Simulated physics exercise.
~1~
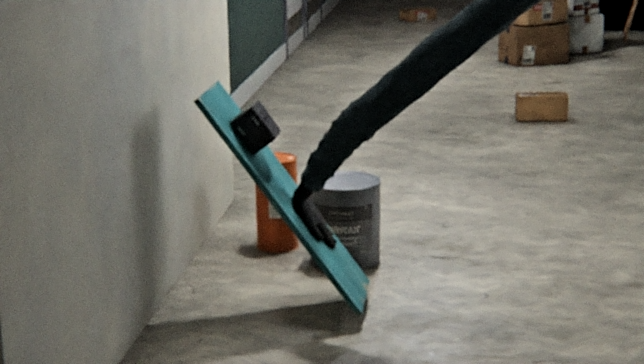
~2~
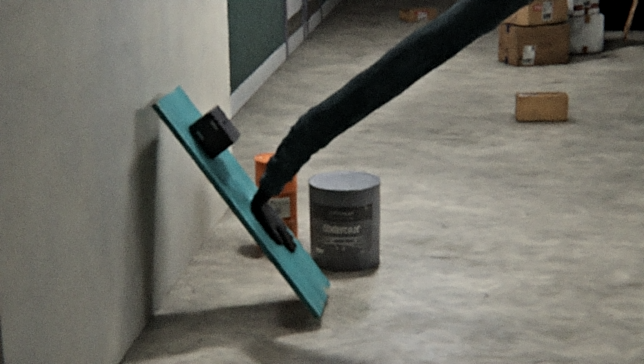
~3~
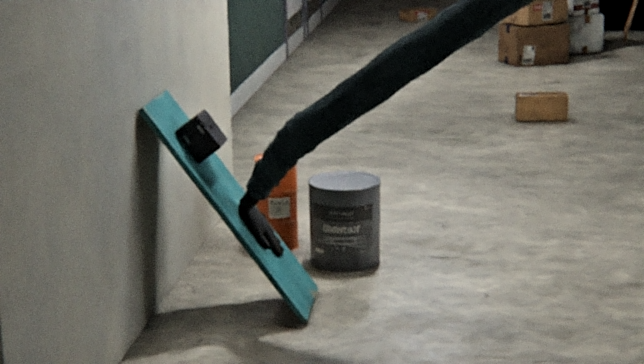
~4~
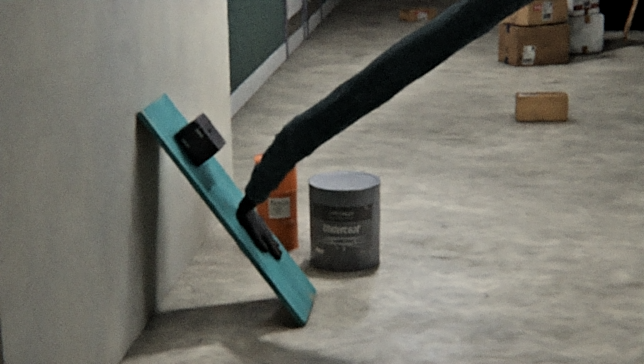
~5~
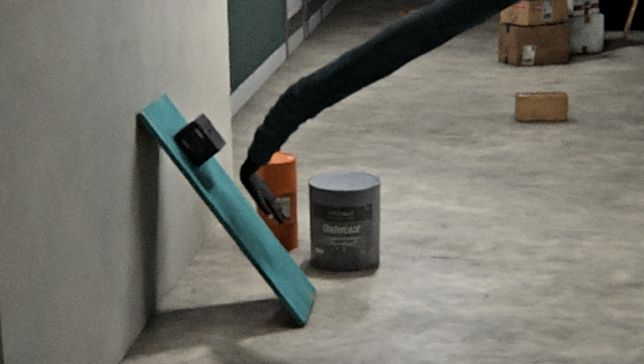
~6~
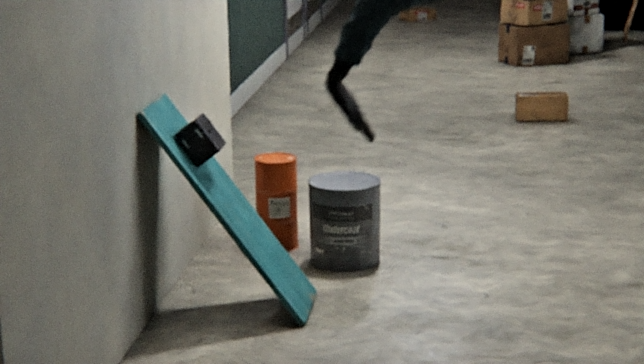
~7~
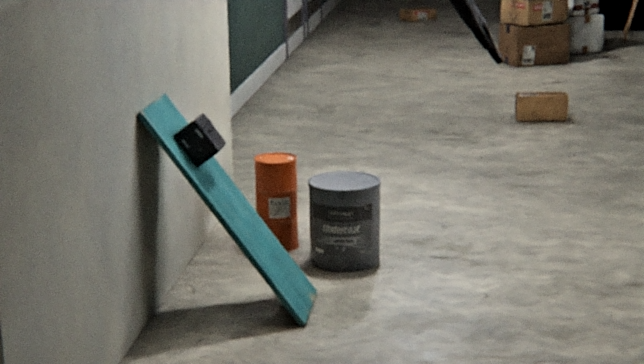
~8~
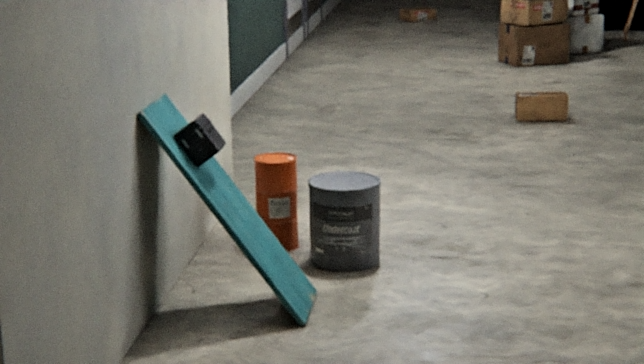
A bare pale wall stands at the left of a grey concrete floor, seen from a fixed, slightly raised view, with cardboard boxes at the far right. A dark-sleeved, gloved arm reaches in from the upper right, holding a slanted turquoise board with a small black case on its upper part. Behind the board stand an orange canister and, to its right, a grey pail. The hand moves the board left until its top rests against the wall, then lets go and withdraws toward the back. The board stays leaning, the case still on it, beside the unmoved canister and pail.
